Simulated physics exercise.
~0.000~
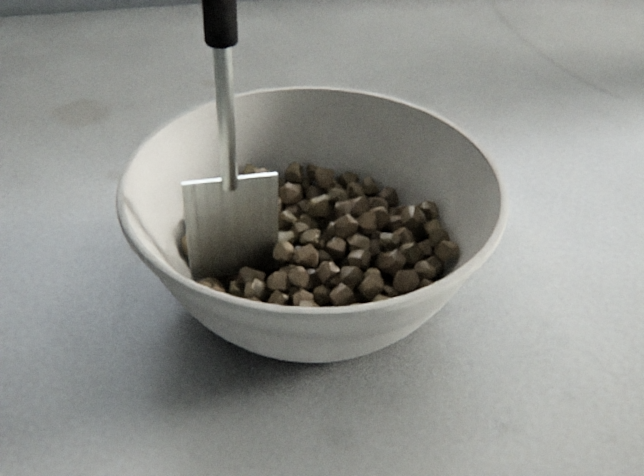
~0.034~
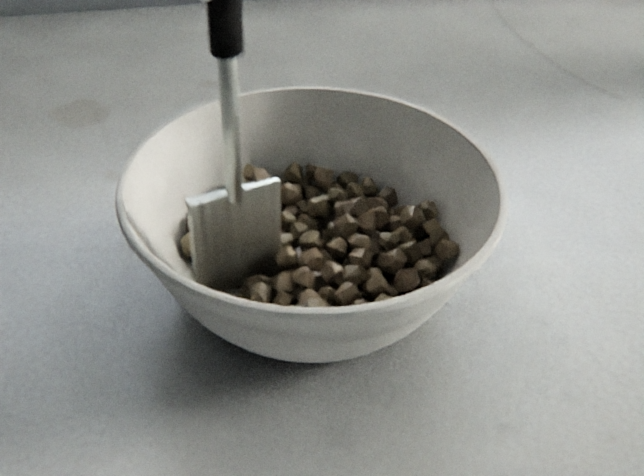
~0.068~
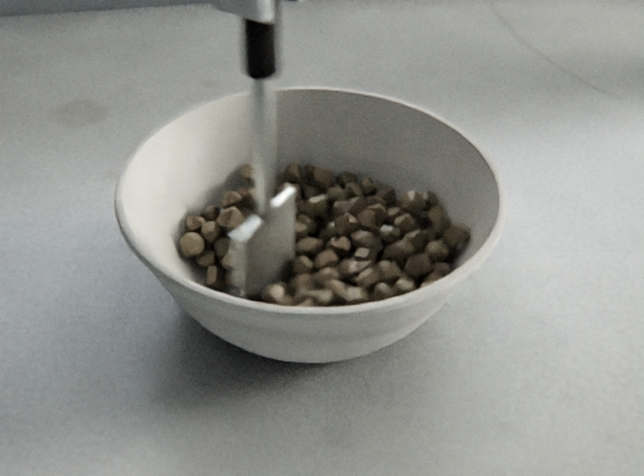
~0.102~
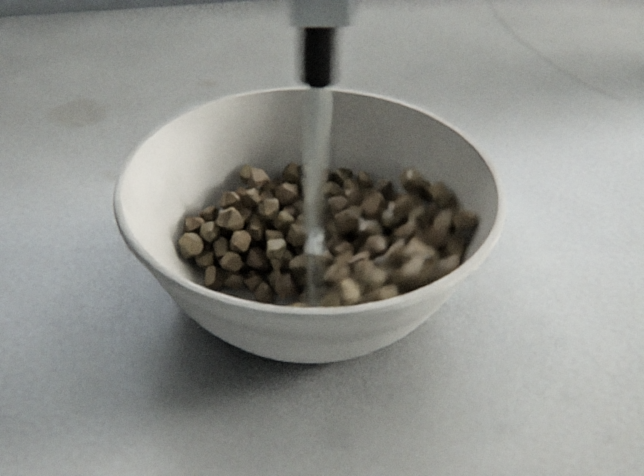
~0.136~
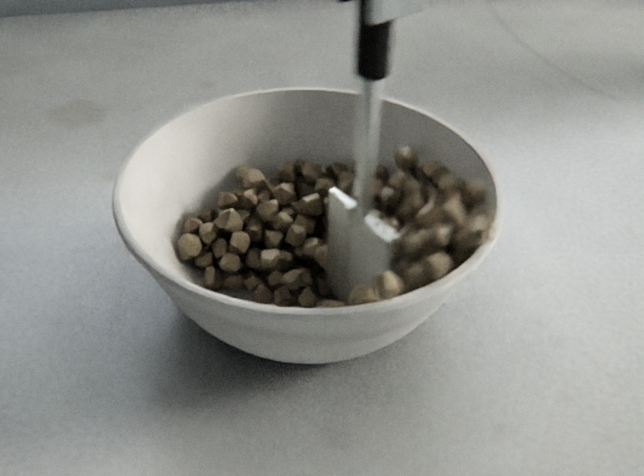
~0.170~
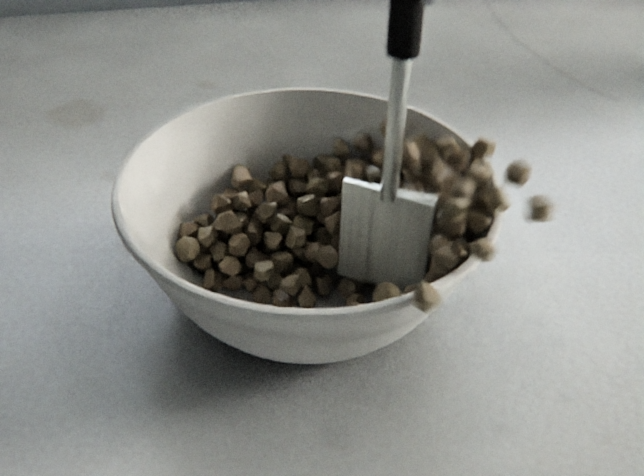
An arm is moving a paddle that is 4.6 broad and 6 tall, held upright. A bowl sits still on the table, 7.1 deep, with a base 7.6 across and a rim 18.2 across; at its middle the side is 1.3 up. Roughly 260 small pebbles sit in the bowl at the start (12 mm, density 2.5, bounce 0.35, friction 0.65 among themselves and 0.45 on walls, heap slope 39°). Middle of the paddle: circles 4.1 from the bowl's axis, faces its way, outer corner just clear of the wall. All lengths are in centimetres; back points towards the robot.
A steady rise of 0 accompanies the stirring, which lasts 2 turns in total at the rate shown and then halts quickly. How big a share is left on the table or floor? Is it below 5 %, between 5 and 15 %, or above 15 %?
Above 15 %.
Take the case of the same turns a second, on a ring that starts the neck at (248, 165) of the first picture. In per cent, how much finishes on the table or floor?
It comes to around 20 percent.
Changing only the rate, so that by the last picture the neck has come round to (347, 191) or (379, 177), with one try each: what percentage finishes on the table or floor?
About 20 per cent, then about 35 per cent.
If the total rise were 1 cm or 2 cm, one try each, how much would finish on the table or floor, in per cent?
Estimates: 30 % and 30 %.
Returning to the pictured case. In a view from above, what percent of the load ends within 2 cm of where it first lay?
Roughly 5 percent of the load.
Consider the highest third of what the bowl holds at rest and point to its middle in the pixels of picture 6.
Centre of top third: Approx. (236, 310).
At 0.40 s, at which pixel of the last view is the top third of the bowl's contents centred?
About pixel (189, 240).
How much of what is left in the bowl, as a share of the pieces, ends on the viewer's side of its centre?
Roughly 65 per cent.
By 0.40 s, 8° round, highest piece 9 above the table; 199 in the bowl, 30 on the table or floor, 31 in flight or on the tool.
By 0.63 s, 230° round, highest piece 9 above the table; 173 in the bowl, 80 on the table or floor, 7 in flight or on the tool.
By 0.94 s, 0° round, highest piece 6 above the table; 158 in the bowl, 102 on the table or floor.
By 1.64 s, 0° round, highest piece 6 above the table; 158 in the bowl, 102 on the table or floor.
Final count, 158 in the bowl, 102 on the table or floor. That is 39 % on the table or floor.
